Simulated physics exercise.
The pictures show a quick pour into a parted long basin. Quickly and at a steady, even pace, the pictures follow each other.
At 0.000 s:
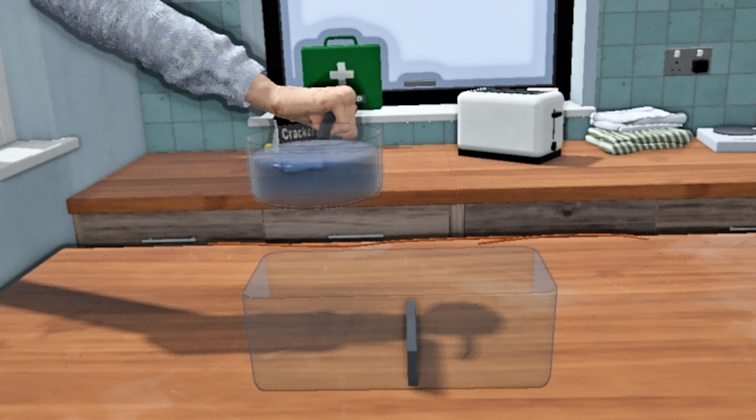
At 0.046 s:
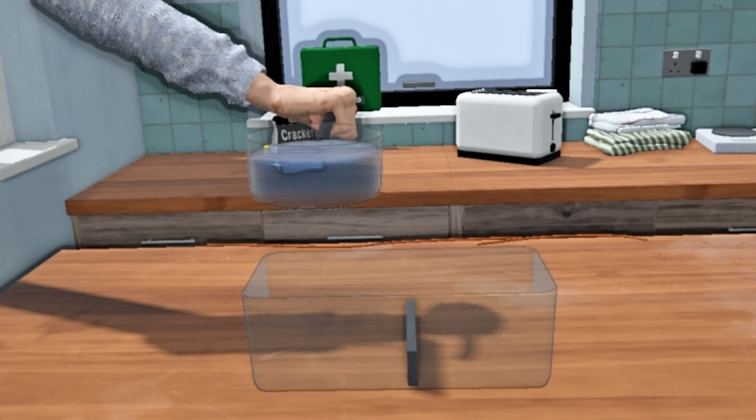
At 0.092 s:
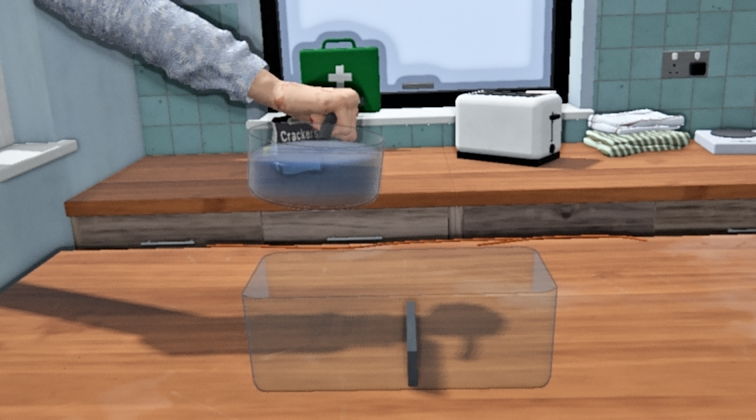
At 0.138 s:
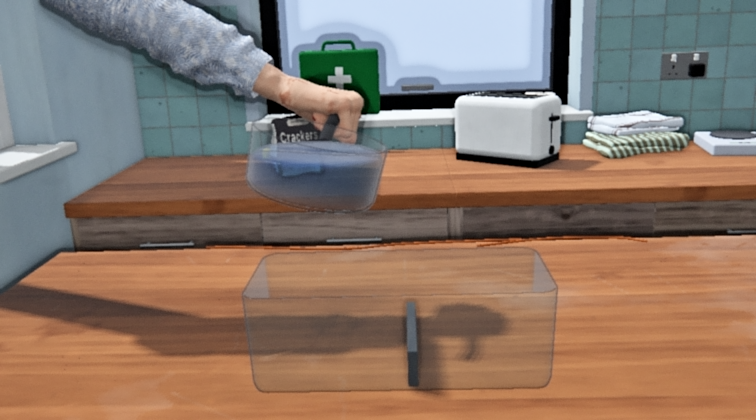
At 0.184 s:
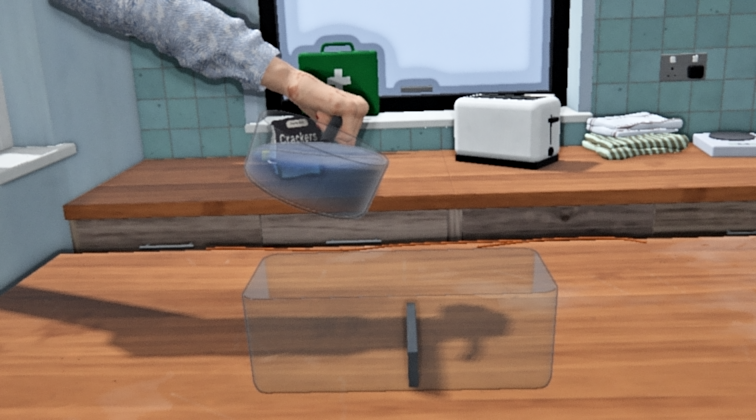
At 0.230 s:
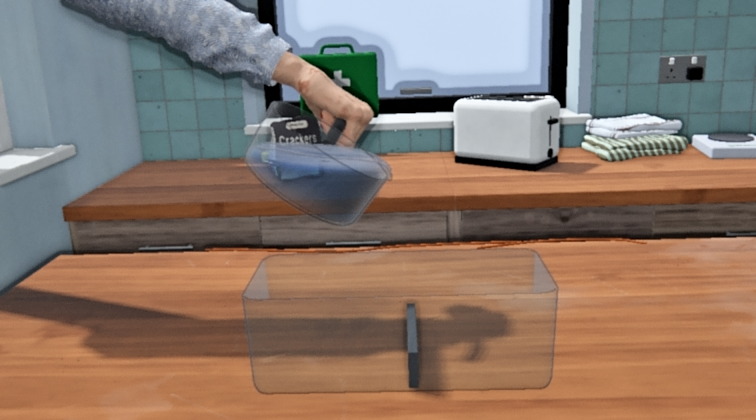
A hand holding a clear container of blue water above a divided transparent basin, tilting it steadily rightward over a wooden counter.
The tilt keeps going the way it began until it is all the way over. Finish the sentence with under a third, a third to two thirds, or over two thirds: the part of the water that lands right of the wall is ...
It is a third to two thirds.
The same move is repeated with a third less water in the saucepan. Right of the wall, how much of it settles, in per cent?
Something like 45 per cent, give or take.
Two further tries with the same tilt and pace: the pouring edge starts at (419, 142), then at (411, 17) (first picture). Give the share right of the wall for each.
The first start gives some 75 %, the second some 75 %.
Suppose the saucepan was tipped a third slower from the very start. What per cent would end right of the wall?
I'd say roughly 65 in every hundred ends up there.
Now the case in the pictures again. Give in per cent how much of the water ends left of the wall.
Share approx. 45 per cent.
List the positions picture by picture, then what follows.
In the first picture, it leans 0°; its right rim is at (382, 134); the water meets the walls at (252, 153) and (380, 150); the long basin's rim runs from (254, 275) to (546, 269); the wall's top is at (412, 325).
In the second picture, it leans 2°; its right rim is at (382, 136); the water meets the walls at (252, 153) and (380, 150).
In the third picture, it leans 6°; its right rim is at (384, 141); the water meets the walls at (253, 151) and (381, 152).
In the fourth picture, it leans 14°; its right rim is at (387, 151); the water meets the walls at (254, 151) and (384, 155).
In the fifth picture, it leans 24°; its right rim is at (388, 164); the water meets the walls at (251, 150) and (387, 158).
In the sixth picture, it leans 36°; its right rim is at (386, 178); the water meets the walls at (251, 146) and (385, 168); 3 per cent is over the edge.
A moment on, the saucepan is tipped right over and 17 per cent is still to pour, 5 is left of the wall and 38 right of it.
Next, the saucepan is tipped right over and 3 per cent is still to pour, 33 is left of the wall and 56 right of it.
Then the saucepan is tipped right over and 0 per cent is still to pour, 45 is left of the wall and 52 right of it.
Later the saucepan is tipped right over and 0 per cent is still to pour, 47 is left of the wall and 51 right of it.
Finally, 47 per cent lies left of the wall, 51 right of it and 2 outside.
